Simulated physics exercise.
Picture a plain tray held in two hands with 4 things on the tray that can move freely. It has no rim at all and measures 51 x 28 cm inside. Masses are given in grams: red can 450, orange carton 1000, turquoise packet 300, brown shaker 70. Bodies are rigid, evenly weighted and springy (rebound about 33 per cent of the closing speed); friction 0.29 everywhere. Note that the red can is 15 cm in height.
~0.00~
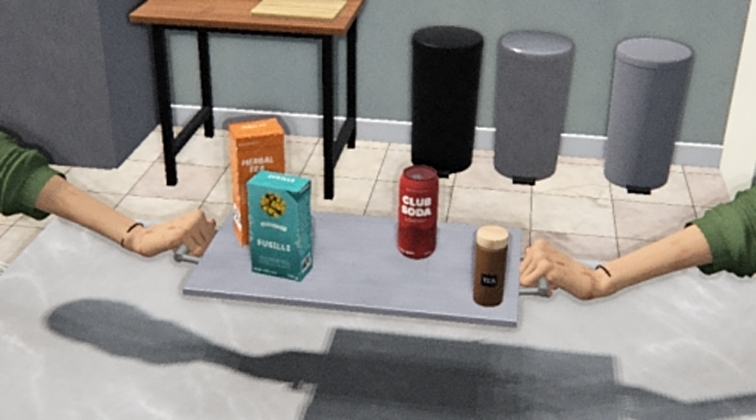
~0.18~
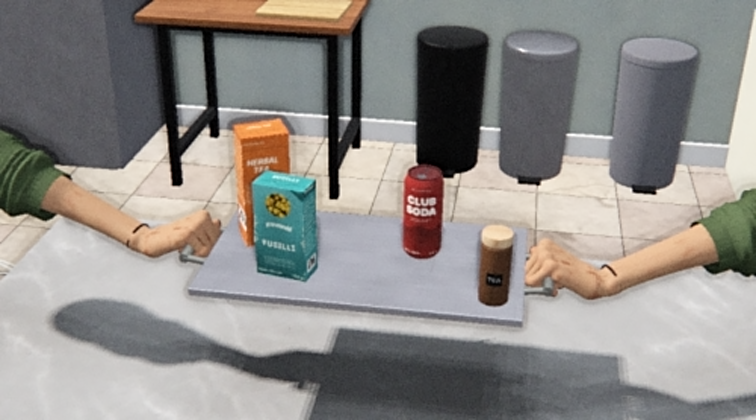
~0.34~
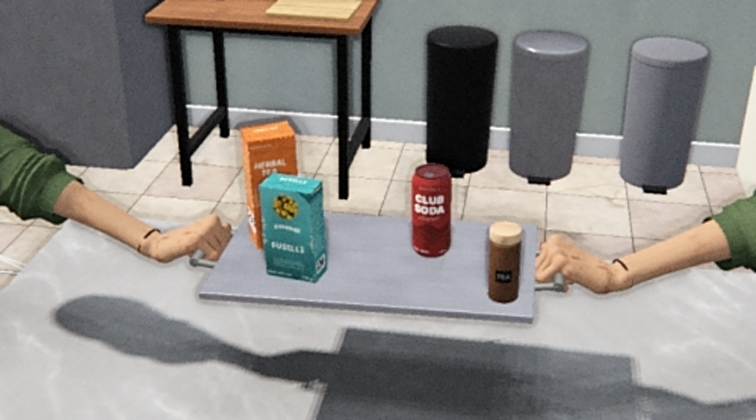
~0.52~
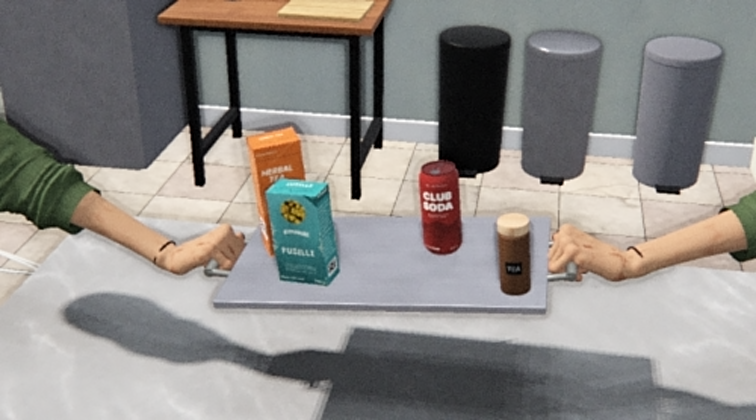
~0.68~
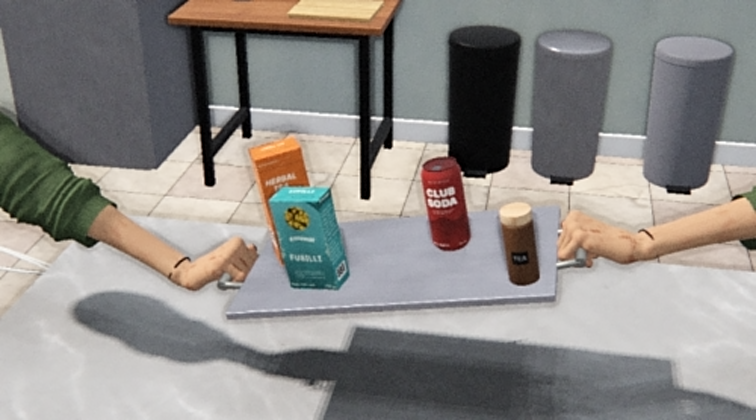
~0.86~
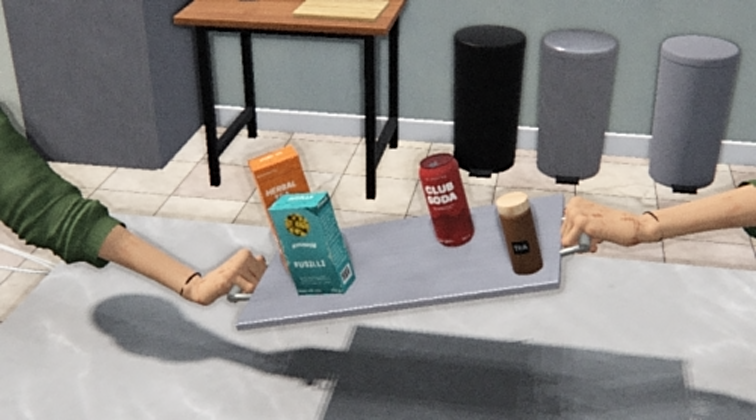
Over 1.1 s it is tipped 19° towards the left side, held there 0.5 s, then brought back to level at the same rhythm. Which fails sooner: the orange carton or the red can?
First.
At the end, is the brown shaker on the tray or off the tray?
When everything stops, the brown shaker is still in bounds.
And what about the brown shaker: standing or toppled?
Here's what happens: The brown shaker never goes down.
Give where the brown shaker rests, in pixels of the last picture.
Its centre ends close to (254, 241) in the last view.
After 1.56 s, tilt 19°, left edge down; orange carton now off the tray; red can moved 10 cm near (388, 211); brown shaker moved 10 cm.
After 1.86 s, tilt 18°, left edge down; turquoise packet now off the tray; red can moved 22 cm near (324, 224); brown shaker moved 22 cm.
After 2.06 s, tilt 15°, left edge down; red can moved 31 cm near (273, 228); brown shaker moved 32 cm.
After 2.36 s, tilt 6°, left edge down; red can now off the tray; brown shaker moved 43 cm.
In the end (3.3 s), off the tray, red can, orange carton and turquoise packet; not toppled but over 5 cm from the start, brown shaker. At the end, from the last picture's camera, orange carton near (176, 353), red can near (193, 327). Orange carton went at 1.50 s; red can went at 2.16 s.
